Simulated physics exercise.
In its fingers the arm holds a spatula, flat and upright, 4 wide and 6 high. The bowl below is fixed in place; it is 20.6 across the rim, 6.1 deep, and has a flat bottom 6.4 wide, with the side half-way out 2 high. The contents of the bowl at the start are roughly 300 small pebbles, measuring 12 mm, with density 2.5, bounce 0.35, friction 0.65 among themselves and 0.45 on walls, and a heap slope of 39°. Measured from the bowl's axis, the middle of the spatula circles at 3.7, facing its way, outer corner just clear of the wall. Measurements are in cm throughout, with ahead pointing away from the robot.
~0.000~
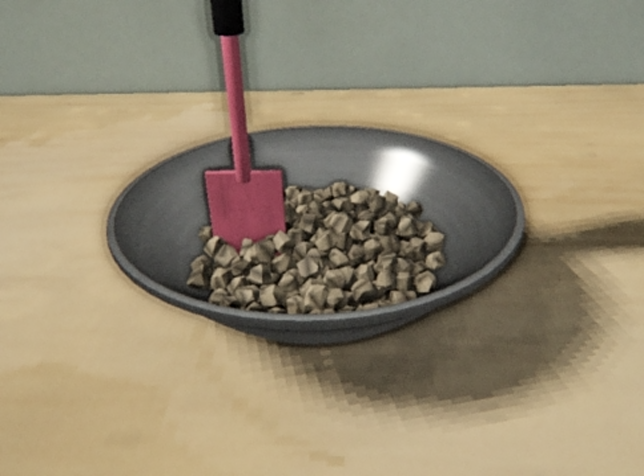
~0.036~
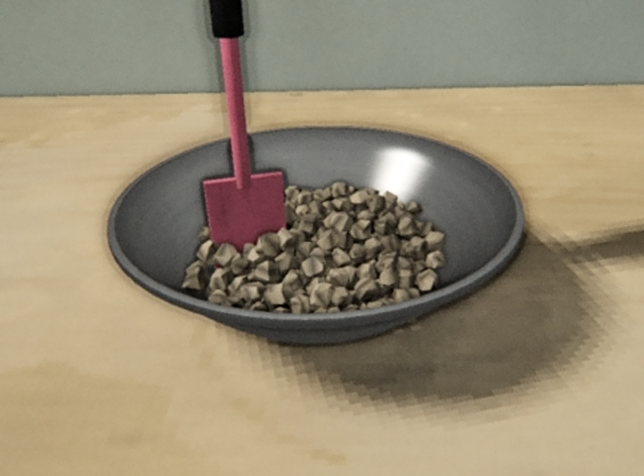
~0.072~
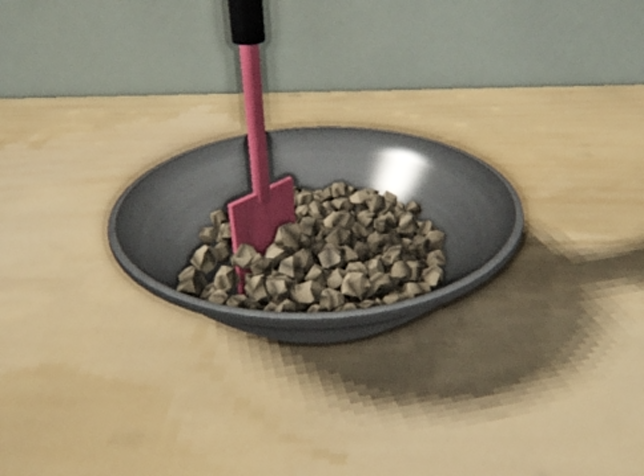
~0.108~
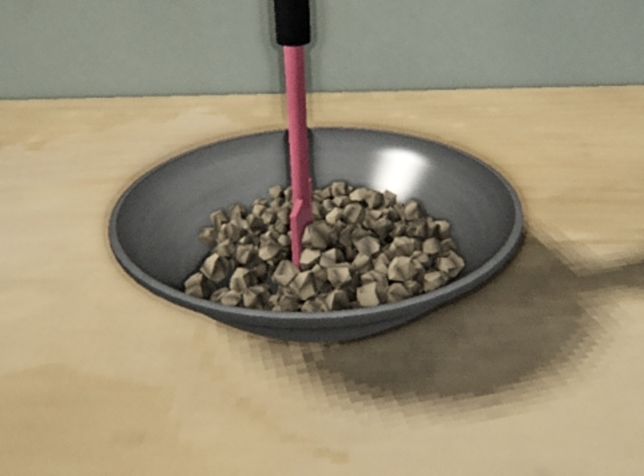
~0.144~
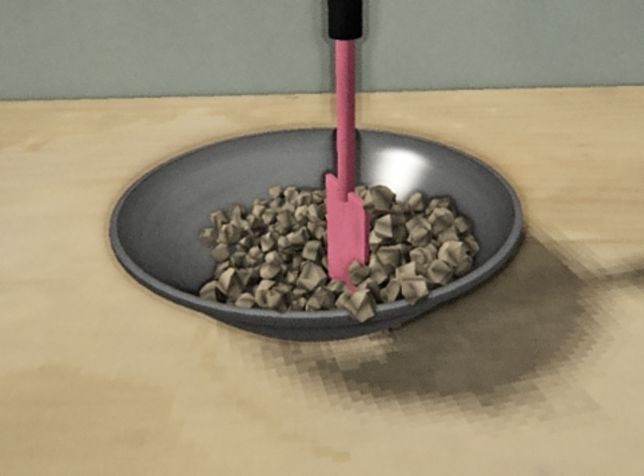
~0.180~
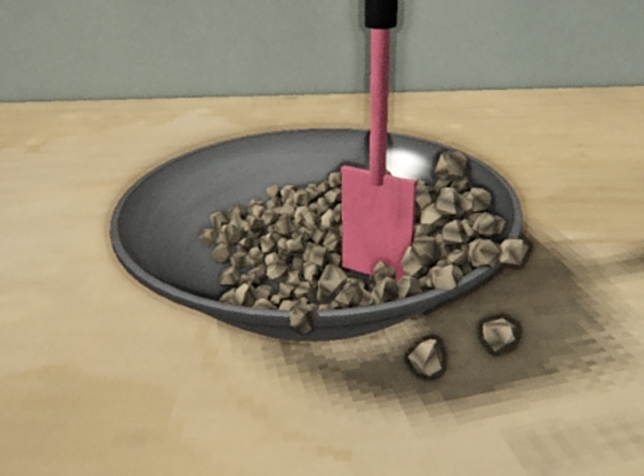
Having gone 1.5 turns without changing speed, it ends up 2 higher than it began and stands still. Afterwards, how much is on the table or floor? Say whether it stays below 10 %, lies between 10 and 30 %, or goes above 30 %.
It lies between 10 and 30 %.
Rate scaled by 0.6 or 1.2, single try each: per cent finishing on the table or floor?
Some 0 and 25 per cent.
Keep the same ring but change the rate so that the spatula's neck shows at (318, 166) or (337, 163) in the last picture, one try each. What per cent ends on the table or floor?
Near 0 in a hundred for the first and near 5 in a hundred for the second.
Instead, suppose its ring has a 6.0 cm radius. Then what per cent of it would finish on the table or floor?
That would come to roughly 5 percent.
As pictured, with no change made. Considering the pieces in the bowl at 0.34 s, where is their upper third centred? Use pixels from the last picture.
Centre of upper third: Approx. (282, 163) px.
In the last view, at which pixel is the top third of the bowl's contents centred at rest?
The centre is near pixel (275, 234).
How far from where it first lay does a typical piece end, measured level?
Level distance: About 6 cm.
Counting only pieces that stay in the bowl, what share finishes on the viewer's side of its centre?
Some 50 per cent.
After 0.34 s, 298° round, highest piece 10 above the table; 272 in the bowl, 13 on the table or floor, 10 in flight or on the tool.
After 0.50 s, 87° round, highest piece 7 above the table; 257 in the bowl, 37 on the table or floor, 1 in flight or on the tool.
After 0.78 s, 180° round, highest piece 5 above the table; 255 in the bowl, 40 on the table or floor.
After 1.48 s, 180° round, highest piece 5 above the table; 255 in the bowl, 40 on the table or floor.
In the end, 255 in the bowl, 40 on the table or floor. That is 14 % on the table or floor.
